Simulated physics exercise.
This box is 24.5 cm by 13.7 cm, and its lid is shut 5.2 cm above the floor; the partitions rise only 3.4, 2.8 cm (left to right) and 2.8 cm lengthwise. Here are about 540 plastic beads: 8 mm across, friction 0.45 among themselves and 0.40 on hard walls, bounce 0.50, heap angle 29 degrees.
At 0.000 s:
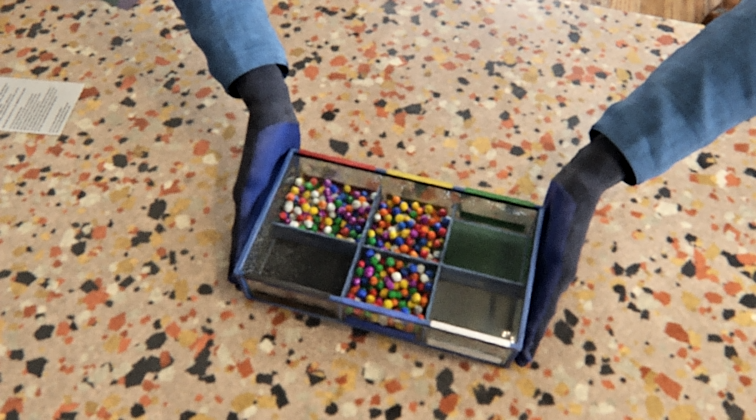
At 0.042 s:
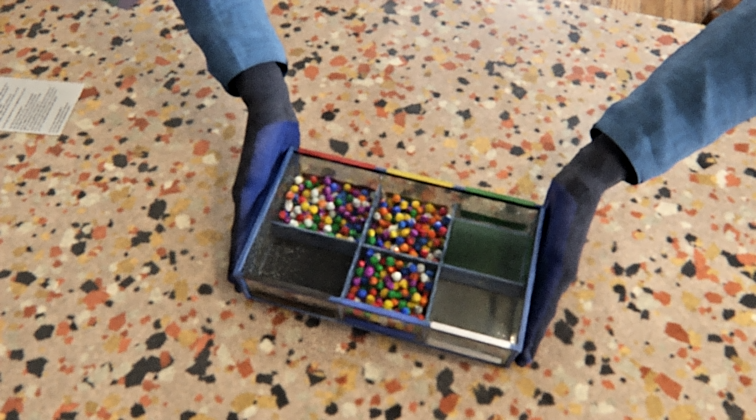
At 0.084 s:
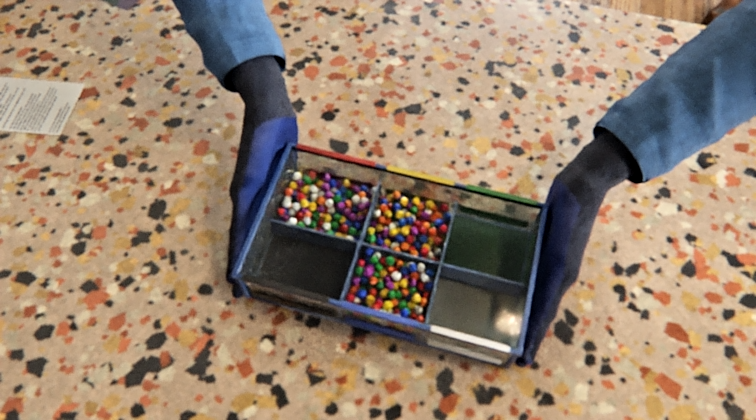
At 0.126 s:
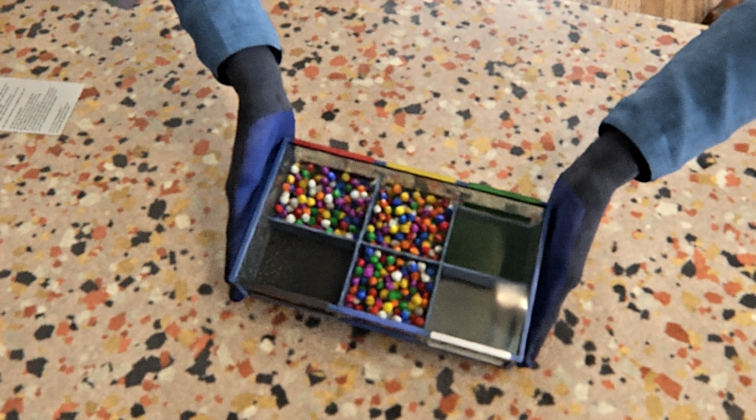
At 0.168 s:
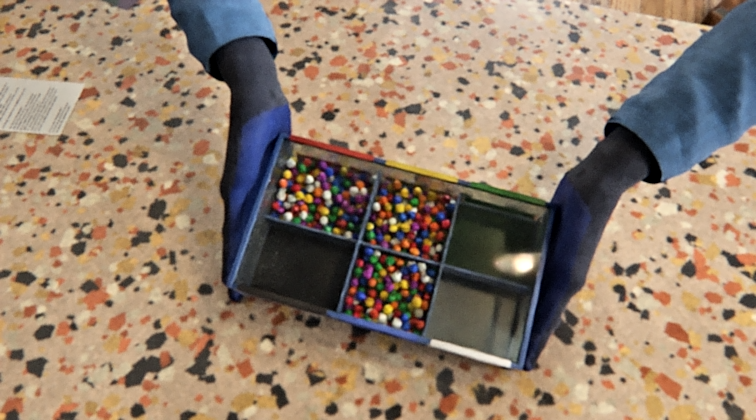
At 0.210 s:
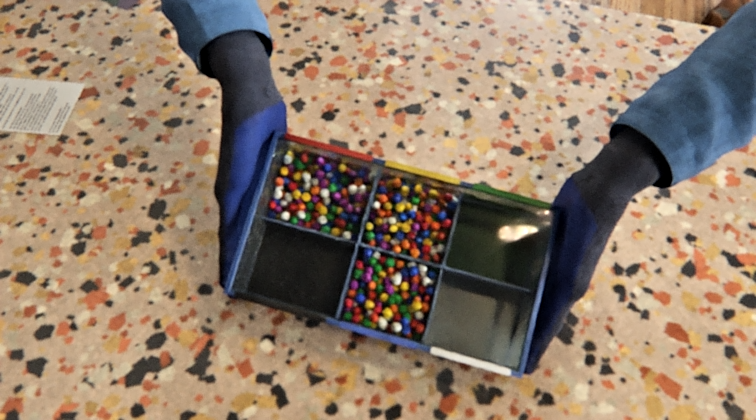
A clear-lidded box, gripped at both ends by dark-blue-gloved hands, starts nearly level above a speckled surface, multicoloured beads filling three of its six compartments. The hands gradually tilt it, the right front corner lowest, while the beads stay in their compartments and a bright reflection shifts across the right side.
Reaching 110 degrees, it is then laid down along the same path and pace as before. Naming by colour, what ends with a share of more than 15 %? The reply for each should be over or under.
For red it is under, for blue it is over, for green it is under, for yellow it is under, for white it is over, for black it is over.
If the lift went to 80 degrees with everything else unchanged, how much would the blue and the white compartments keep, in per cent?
Shares: Blue 45, white 10, in per cent.
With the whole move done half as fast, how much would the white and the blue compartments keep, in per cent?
Result: White = 20 %; blue = 50 %.
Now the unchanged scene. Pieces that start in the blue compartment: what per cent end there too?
About 90 in a hundred.
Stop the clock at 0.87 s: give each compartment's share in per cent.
You'd see red at 10, blue at 50, green at 0, yellow at 10, white at 10 and black at 20 per cent.
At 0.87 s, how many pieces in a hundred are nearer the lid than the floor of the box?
Estimate: Near 80 per cent.
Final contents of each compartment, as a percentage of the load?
The red one ends with 0, blue 45, green 0, yellow 0, white 20 and black 30 per cent.
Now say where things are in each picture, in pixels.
The first picture shows box tilt 0 degrees, front corners at (240, 272) and (517, 345); red 35 %, blue 35 %, yellow 30 %.
The second picture shows box tilt 1 degrees, front corners at (239, 272) and (517, 347).
The third picture shows box tilt 4 degrees, front corners at (238, 274) and (517, 350), lowest corner right front.
The fourth picture shows box tilt 10 degrees, front corners at (235, 278) and (517, 357), lowest corner right front.
The fifth picture shows box tilt 16 degrees, front corners at (233, 283) and (518, 364), lowest corner right front.
The sixth picture shows box tilt 23 degrees, front corners at (230, 290) and (518, 372), lowest corner right front; red 35 %, blue 35 %, yellow 30 %. Its pace works out near 150 degrees a second.
Then, at 0.87 s, tilt 110 degrees; red 10 %, blue 50 %, yellow 10 %, white 10 %, black 20 %.
After 1.32 s, tilt 46 degrees; blue 45 %, white 20 %, black 30 %.
Then, at 1.84 s, tilt 0 degrees; blue 45 %, white 20 %, black 30 %.
In the end, at 2.2 s, red 0 %, blue 45 %, green 0 %, yellow 0 %, white 20 %, black 30 %.
